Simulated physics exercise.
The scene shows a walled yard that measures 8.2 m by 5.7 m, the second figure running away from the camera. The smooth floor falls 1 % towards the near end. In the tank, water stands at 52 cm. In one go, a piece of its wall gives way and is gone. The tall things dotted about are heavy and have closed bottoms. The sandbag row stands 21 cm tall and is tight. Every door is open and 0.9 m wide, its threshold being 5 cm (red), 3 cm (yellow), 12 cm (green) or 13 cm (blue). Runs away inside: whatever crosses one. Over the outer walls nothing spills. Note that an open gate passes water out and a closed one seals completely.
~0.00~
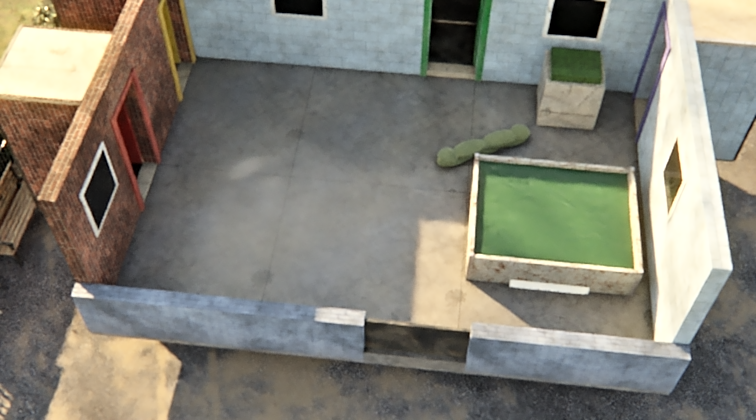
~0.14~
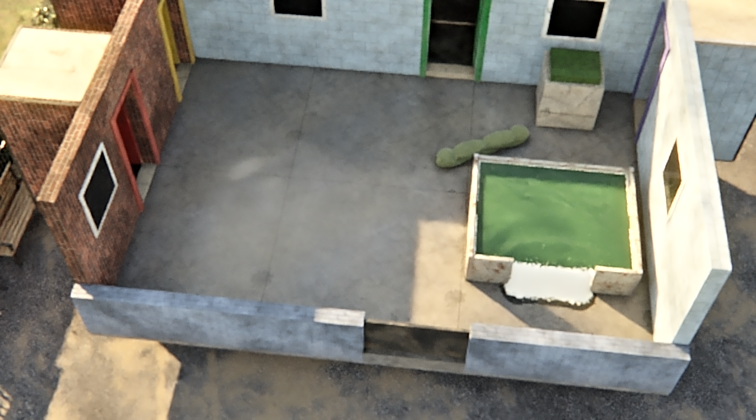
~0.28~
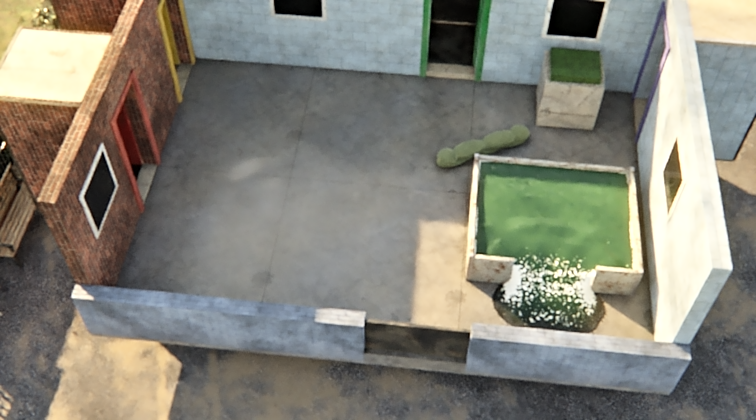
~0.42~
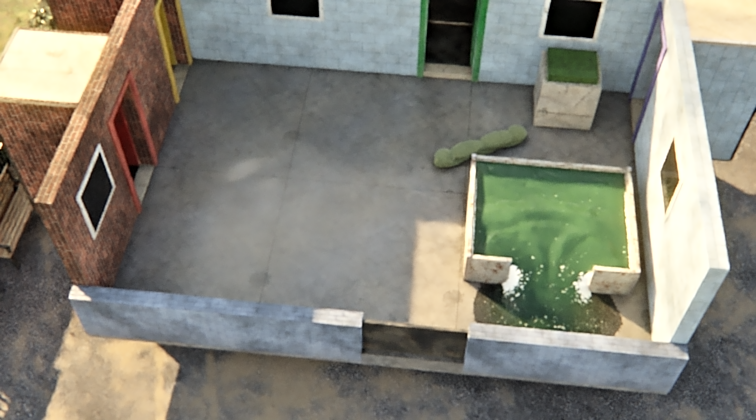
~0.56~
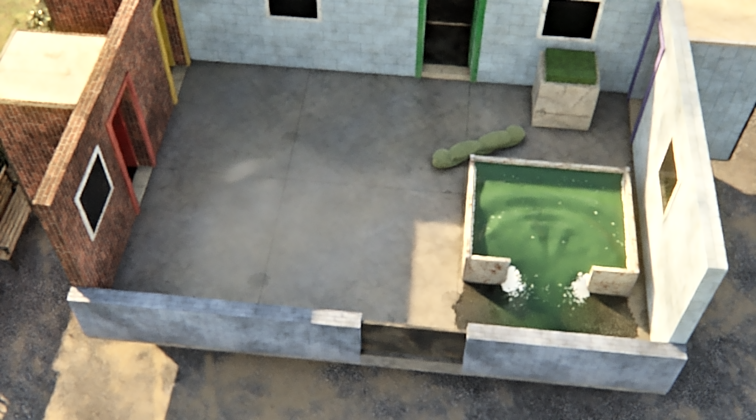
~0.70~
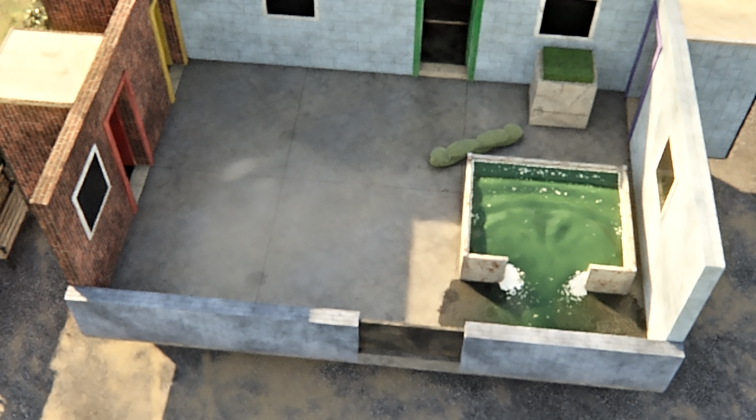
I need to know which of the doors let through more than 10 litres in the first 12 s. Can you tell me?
For the red door I'd say above the limit; for the yellow door I'd say above the limit; for the green door I'd say within the limit; for the blue door I'd say within the limit.
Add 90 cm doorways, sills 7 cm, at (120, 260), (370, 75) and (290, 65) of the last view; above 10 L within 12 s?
In turn: Past it, not over, not over.
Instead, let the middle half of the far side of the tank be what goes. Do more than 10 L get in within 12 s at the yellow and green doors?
Yellow goes beyond, green stays inside, judged against that limit.
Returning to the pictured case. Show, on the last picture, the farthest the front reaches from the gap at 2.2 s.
I'd mark it close to (242, 327).
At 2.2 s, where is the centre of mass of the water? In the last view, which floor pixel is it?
Its balance point sits around (536, 272).
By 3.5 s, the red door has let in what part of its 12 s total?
I'd say close to 0 percent.
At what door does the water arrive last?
Lab note: Last arrival at the yellow door.
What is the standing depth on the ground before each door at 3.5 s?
Door by door, in cm: Red reads 0, yellow reads 0, green reads 0, blue reads 5.
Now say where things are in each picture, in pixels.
The first picture shows still water, 52 cm deep, in the tank at (554, 214).
In the second picture, water pours out at (550, 277) and has run 0.7 m, to (507, 291); typically 9 cm deep outside, 52 cm at the tank's back.
In the third picture, the front is at (515, 322), 0.9 m from the gap at (551, 279); 0.9 m2 of floor is under water; 52 cm left at the back of the tank.
In the fourth picture, the front is at a hidden place, 1.3 m from the gap at (548, 279); 1.9 m2 of floor is under water; 52 cm left at the back of the tank.
In the fifth picture, water pours out at (547, 279) and has run 1.6 m, to a hidden place; typically 8 cm deep outside, 50 cm at the tank's back.
In the sixth picture, the front is at a hidden place, 1.8 m from the gap at (544, 277); 2.6 m2 of floor is under water; 45 cm left at the back of the tank.
After 1.4 s water covers 10 % of the floor and is deepest (48 cm) near (645, 365); red door not reached, yellow door not reached, green door not reached, blue door not reached.
After 2.2 s water covers 20 % of the floor and is deepest (42 cm) near (645, 365); red door not reached, yellow door not reached, green door not reached, blue door not reached.
After 3.5 s water covers 45 % of the floor and is deepest (28 cm) near (615, 300); red door not reached, yellow door not reached, green door not reached, blue door 5 cm at the sill, 0 L in.
After 7.0 s water covers 75 % of the floor and is deepest (18 cm) near (545, 356); red door 9 cm at the sill, 18 L in, yellow door 3 cm at the sill, 0 L in, green door 1 cm at the sill, 0 L in, blue door 11 cm at the sill, 4 L in.
After 12.0 s water covers 95 % of the floor and is deepest (12 cm) near (632, 364); red door 6 cm at the sill, 38 L in, yellow door 6 cm at the sill, 25 L in, green door 3 cm at the sill, 0 L in, blue door 7 cm at the sill, 5 L in.
